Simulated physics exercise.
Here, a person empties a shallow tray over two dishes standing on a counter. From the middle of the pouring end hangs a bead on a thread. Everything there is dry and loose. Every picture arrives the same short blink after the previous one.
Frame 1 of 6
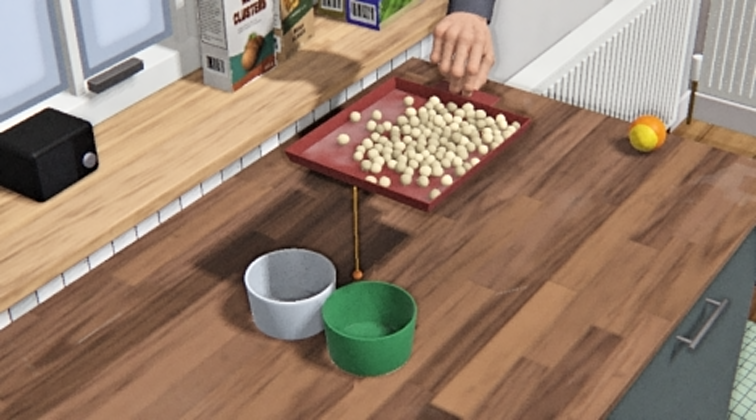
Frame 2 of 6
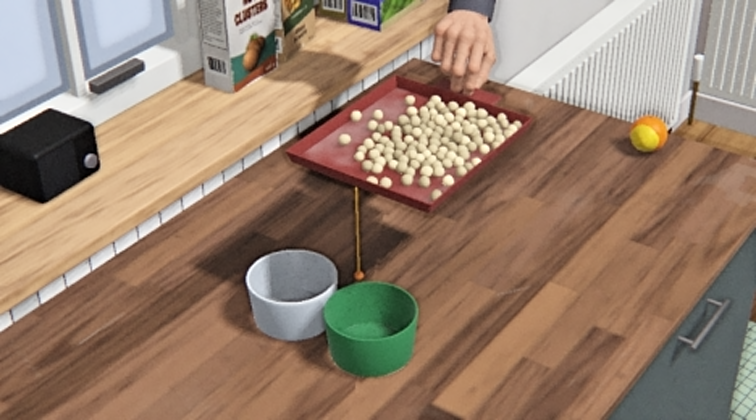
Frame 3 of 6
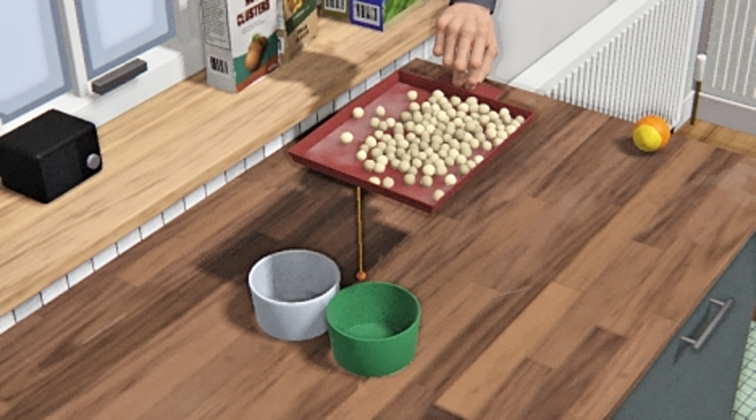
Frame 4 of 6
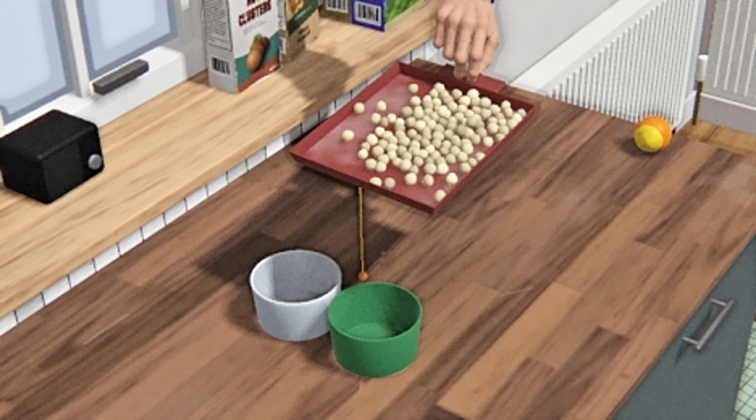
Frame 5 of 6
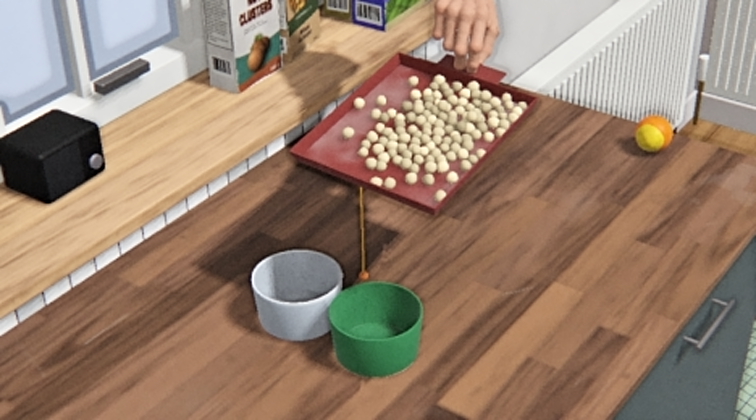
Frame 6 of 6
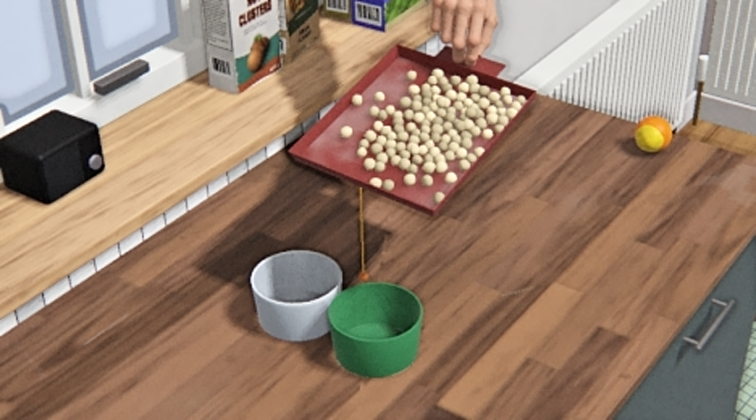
A hand slightly tilts a red tray of round, pale nuts above two dishes.
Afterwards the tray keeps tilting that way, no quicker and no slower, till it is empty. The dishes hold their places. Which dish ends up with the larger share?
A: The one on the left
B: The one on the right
The one on the right (B).
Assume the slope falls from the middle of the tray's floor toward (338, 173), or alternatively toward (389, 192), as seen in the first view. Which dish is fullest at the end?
Try 1: The left-side dish; try 2: The right-side dish.
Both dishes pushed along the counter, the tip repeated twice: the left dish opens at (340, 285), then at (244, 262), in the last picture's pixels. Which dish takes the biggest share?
The dish to the right, then the dish to the right.
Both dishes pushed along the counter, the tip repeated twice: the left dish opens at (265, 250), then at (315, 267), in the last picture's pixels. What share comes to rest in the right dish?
Close to 10 in a hundred first, close to 20 in a hundred second.
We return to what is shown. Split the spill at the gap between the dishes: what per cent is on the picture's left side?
Close to 50 per cent.
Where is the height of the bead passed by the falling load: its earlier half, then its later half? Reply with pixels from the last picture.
The first part passes (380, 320); everything after passes (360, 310).
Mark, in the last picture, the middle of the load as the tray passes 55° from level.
Somewhere about pixel (399, 156).
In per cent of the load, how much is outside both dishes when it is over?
Estimated share: About 50 %.
Soon after the last picture, tray tipped steeply; nearly all on the tray; a stray few in the left dish; a stray few outside both.
A little later, tray tipped right over; about a third on the tray; a small part in the right dish; a stray few in the left dish; a small part outside both; about half in the air.
Later still, tray tipped past a quarter turn; about a third in the right dish; a small part in the left dish; about half outside both.
At rest, tray tipped past a quarter turn; about a third in the right dish; a small part in the left dish; about half outside both.
